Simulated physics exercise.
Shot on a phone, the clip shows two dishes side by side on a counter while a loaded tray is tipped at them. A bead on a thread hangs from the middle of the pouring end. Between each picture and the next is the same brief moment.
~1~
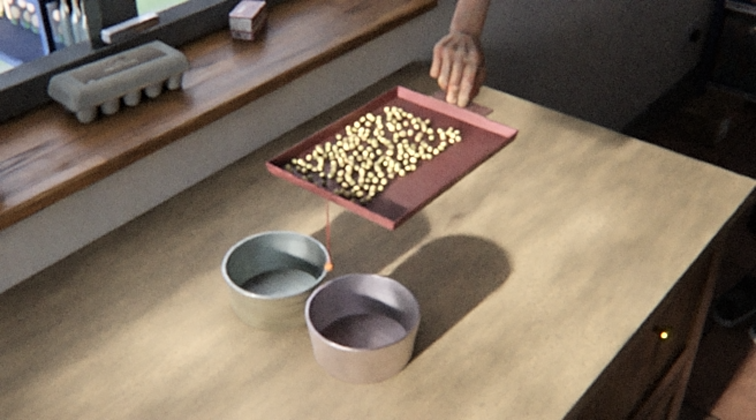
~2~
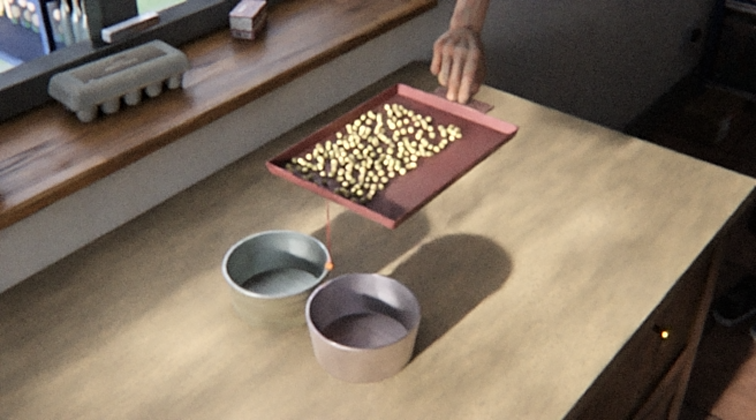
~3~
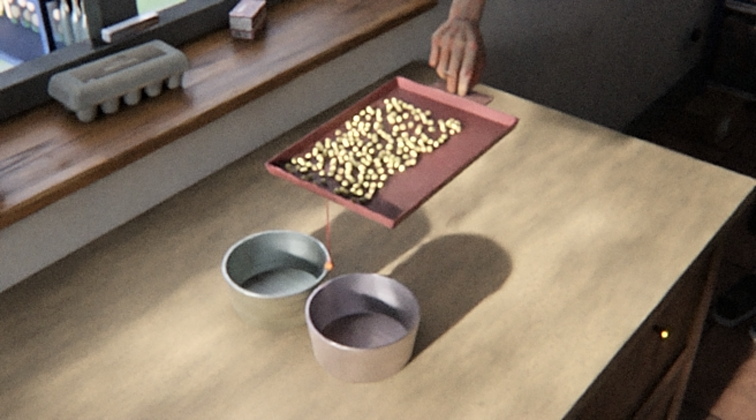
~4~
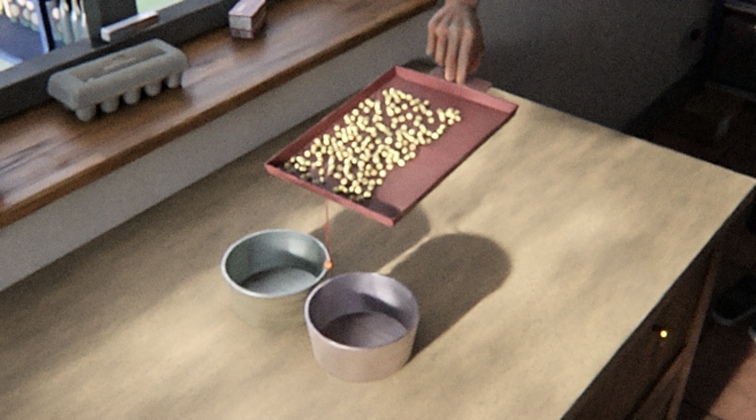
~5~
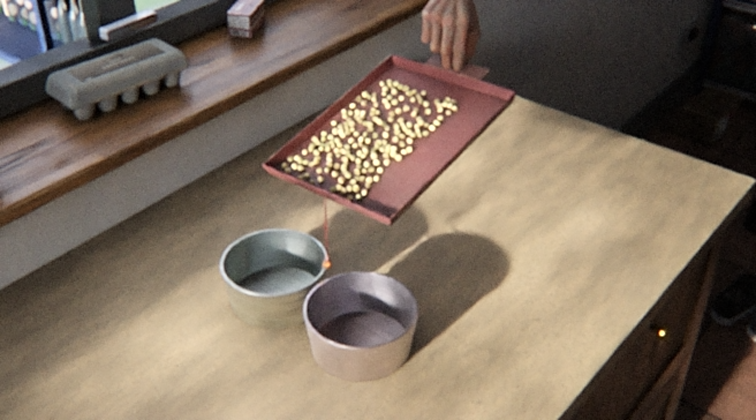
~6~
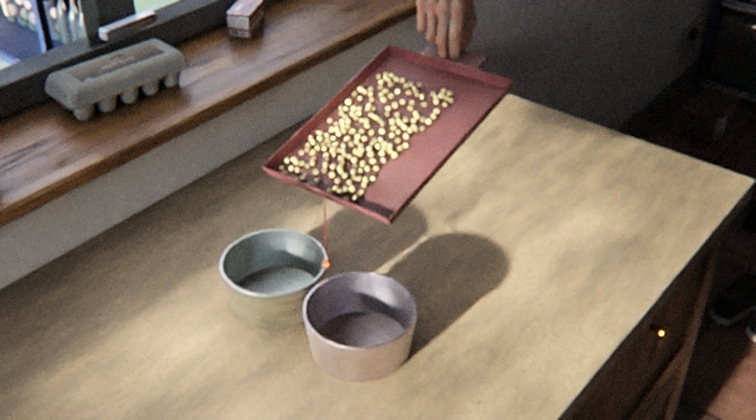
On a sunlit wooden counter beside a windowsill holding an egg carton, a hand holds a red tray of pale beans level above two round metal dishes. The hand then gradually raises the tray's far end, tilting it toward the dishes, while the beans stay spread across its surface.
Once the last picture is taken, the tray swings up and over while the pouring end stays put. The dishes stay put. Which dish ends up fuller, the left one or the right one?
Oh, the winner here is the left dish, by the look of it.
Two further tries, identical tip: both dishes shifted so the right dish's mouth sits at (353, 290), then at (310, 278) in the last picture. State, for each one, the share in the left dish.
The first try yields 70% and the second yields 30%.
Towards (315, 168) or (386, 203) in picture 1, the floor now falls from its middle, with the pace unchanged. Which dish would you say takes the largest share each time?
The leftmost dish, then the rightmost dish.
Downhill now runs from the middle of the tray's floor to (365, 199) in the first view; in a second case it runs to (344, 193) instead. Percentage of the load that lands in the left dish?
First some 10, then 50 per cent.
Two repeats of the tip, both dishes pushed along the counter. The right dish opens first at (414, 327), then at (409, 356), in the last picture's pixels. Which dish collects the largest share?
Try 1: The dish at left. Try 2: The dish at left.
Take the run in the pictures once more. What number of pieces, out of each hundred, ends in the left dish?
Roughly 90 in every hundred pieces, I'd say.
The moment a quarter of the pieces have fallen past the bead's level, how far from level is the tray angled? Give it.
95 degrees.
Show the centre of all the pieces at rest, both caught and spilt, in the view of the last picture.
Roughly pixel (268, 297).
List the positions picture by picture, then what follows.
In the first frame, corners of the pouring end near (270, 162) and (393, 220), level; middle of the load near (370, 150), soya beans; left dish near (241, 304); right dish near (327, 355); bead on its thread near (329, 267).
In the second frame, corners of the pouring end near (270, 162) and (394, 219), level; middle of the load near (370, 148).
In the third frame, corners of the pouring end near (269, 163) and (393, 219), tipped barely, lowest at the left corner; middle of the load near (370, 145).
In the fourth frame, corners of the pouring end near (268, 163) and (391, 217), tipped a little, lowest at the left corner; middle of the load near (368, 140).
In the fifth frame, corners of the pouring end near (266, 164) and (389, 216), tipped a little, lowest at the left corner; middle of the load near (365, 135).
In the sixth frame, corners of the pouring end near (265, 165) and (388, 216), tipped clearly, lowest at the left corner; middle of the load near (362, 132); left dish near (238, 302); right dish near (324, 353).
Shortly afterwards, tray tipped steeply; the bulk on the tray; a little in the left dish; only a few outside both; a little in the air.
Next, tray tipped past a quarter turn; a little on the tray; only a few in the right dish; the bulk in the left dish; only a few outside both; near a quarter in the air.
Some moments later, tray tipped past a quarter turn; only a few in the right dish; all but a few in the left dish; a little outside both.
In the end, tray tipped past a quarter turn; only a few in the right dish; all but a few in the left dish; a little outside both.
